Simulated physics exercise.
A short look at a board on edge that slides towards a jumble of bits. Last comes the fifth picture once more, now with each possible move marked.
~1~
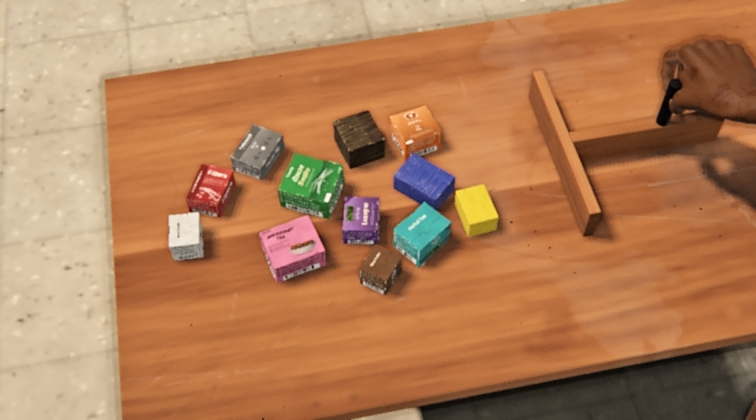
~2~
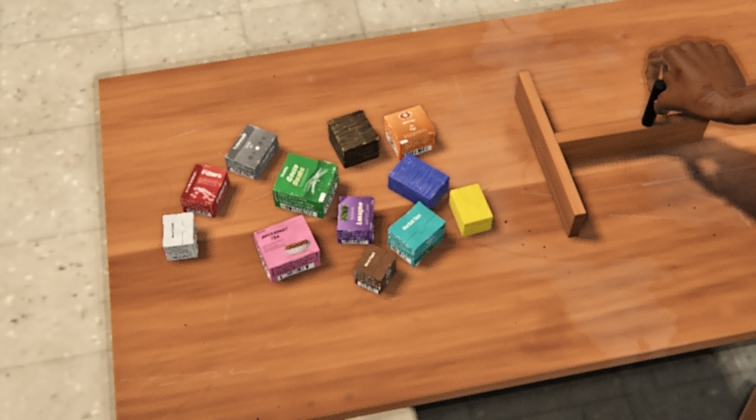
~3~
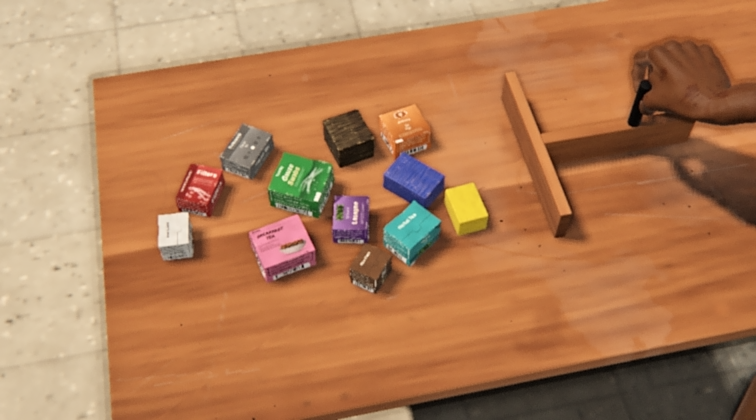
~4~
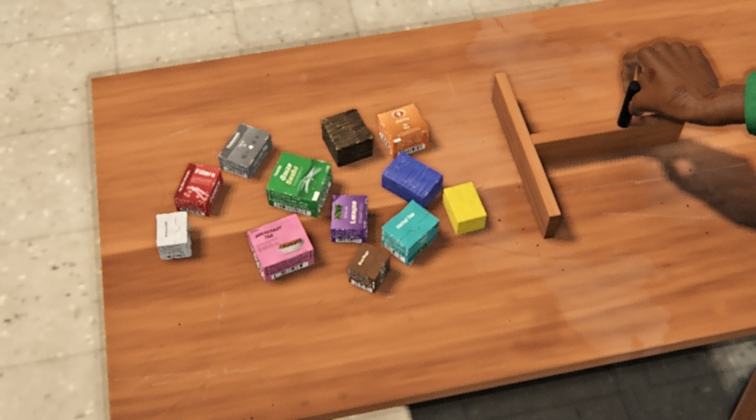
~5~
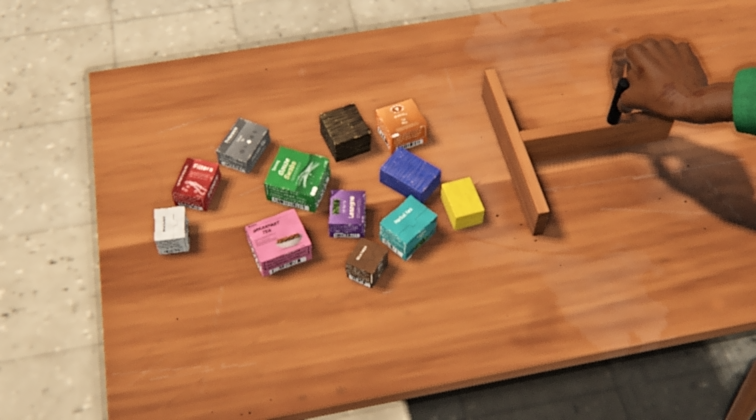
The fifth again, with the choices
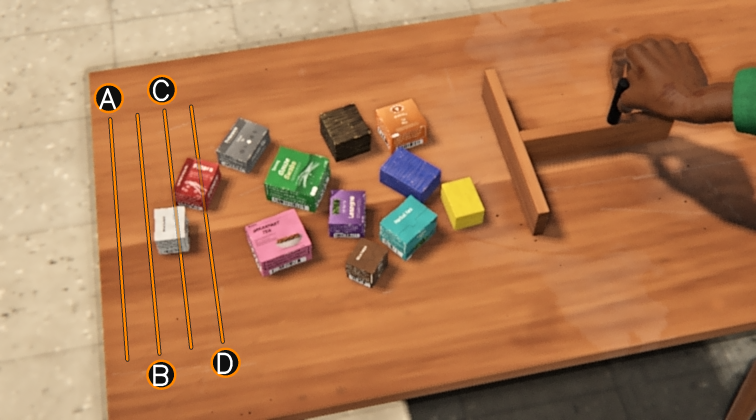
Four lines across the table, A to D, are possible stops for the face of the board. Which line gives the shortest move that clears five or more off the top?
B is the first line that does it.
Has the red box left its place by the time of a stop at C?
Yes.
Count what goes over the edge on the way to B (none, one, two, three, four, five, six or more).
Six or more.
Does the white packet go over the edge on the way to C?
By then, yes.
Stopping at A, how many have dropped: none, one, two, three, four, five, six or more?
In all, six or more.
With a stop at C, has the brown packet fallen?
No.
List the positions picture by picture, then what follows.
The first picture shows pink packet (292, 249); purple packet (362, 221); black block (359, 139).
The second picture shows board (551, 139); turquoise packet (416, 234).
The third picture shows board (537, 139); orange packet (405, 132).
The fourth picture shows board (526, 140); brown packet (370, 269).
The fifth picture shows board (516, 137); grey packet (244, 146); blue block (410, 177); white packet (172, 231).
On the copy, A at (118, 229); B at (147, 224); C at (177, 219); D at (206, 214).
On B. First, board (387, 158); brown packet (341, 292); turquoise packet (358, 257).
Then, board (255, 181); white packet (122, 237); red box (135, 201).
Finally, board (145, 199); green box over the edge; white packet over the edge; six fallen.
By contrast, A drops eight, but is farther than needed; C drops only four; D drops only two.
